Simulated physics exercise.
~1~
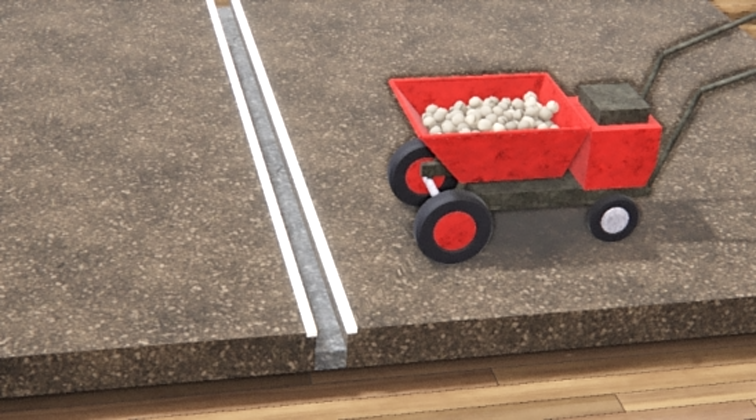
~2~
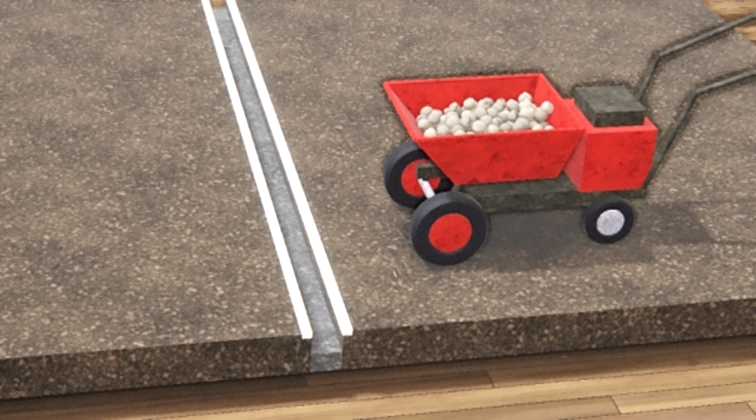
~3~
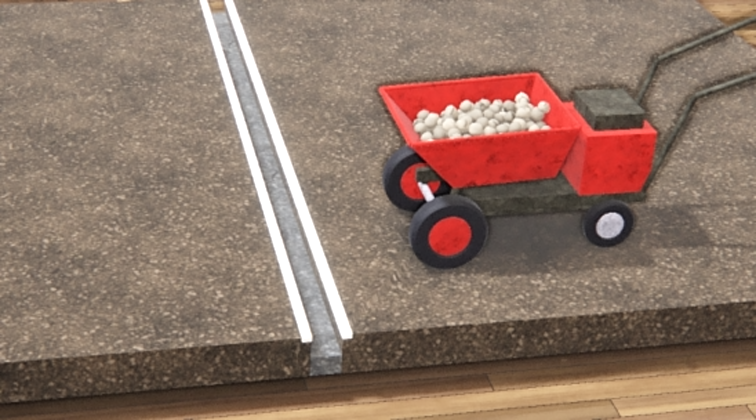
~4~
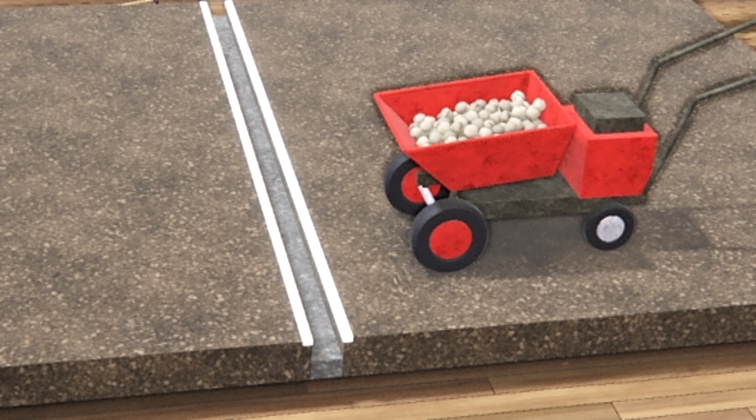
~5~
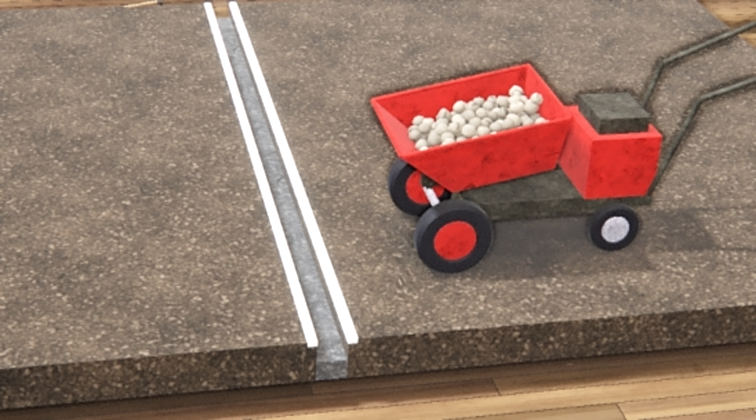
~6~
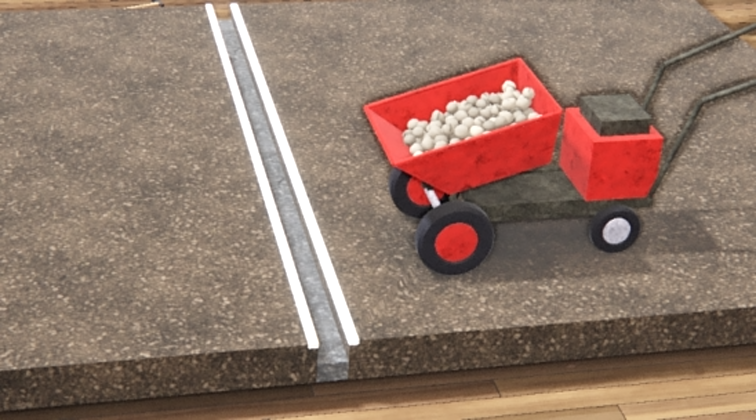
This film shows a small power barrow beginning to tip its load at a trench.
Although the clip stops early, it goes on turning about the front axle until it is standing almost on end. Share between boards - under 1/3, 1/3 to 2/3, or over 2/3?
To my eye, the trench share runs one to two thirds.
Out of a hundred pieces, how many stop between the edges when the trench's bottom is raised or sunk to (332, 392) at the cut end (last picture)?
Estimate: Approx. 70 in a hundred.
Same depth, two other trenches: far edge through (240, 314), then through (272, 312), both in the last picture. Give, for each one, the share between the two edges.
100 %, 80 %.
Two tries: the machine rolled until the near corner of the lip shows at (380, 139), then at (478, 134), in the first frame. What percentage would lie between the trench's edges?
First try: Some 0 %; second try: 30 %.
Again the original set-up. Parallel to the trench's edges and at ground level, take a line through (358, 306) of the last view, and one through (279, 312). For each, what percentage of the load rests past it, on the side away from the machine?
I'd say some 90 in a hundred, and after that 20 in a hundred.
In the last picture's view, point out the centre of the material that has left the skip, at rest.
Near (295, 246), more or less.
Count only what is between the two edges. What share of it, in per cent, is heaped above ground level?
It works out at about 40 percent.
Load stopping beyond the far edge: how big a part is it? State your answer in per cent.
Roughly 40 in a hundred.
Soon, skip tipped steeply; all in the skip.
A while on, skip tipped steeply; about two thirds in the skip; a stray few short of the trench; about a quarter in or heaped over the trench; a small part beyond it; a stray few falling.
Towards the end, skip tipped right over; a small part in the skip; a small part short of the trench; about half in or heaped over the trench; about a third beyond it.
Finally, skip tipped right over; a small part in the skip; a small part short of the trench; about half in or heaped over the trench; about a third beyond it.
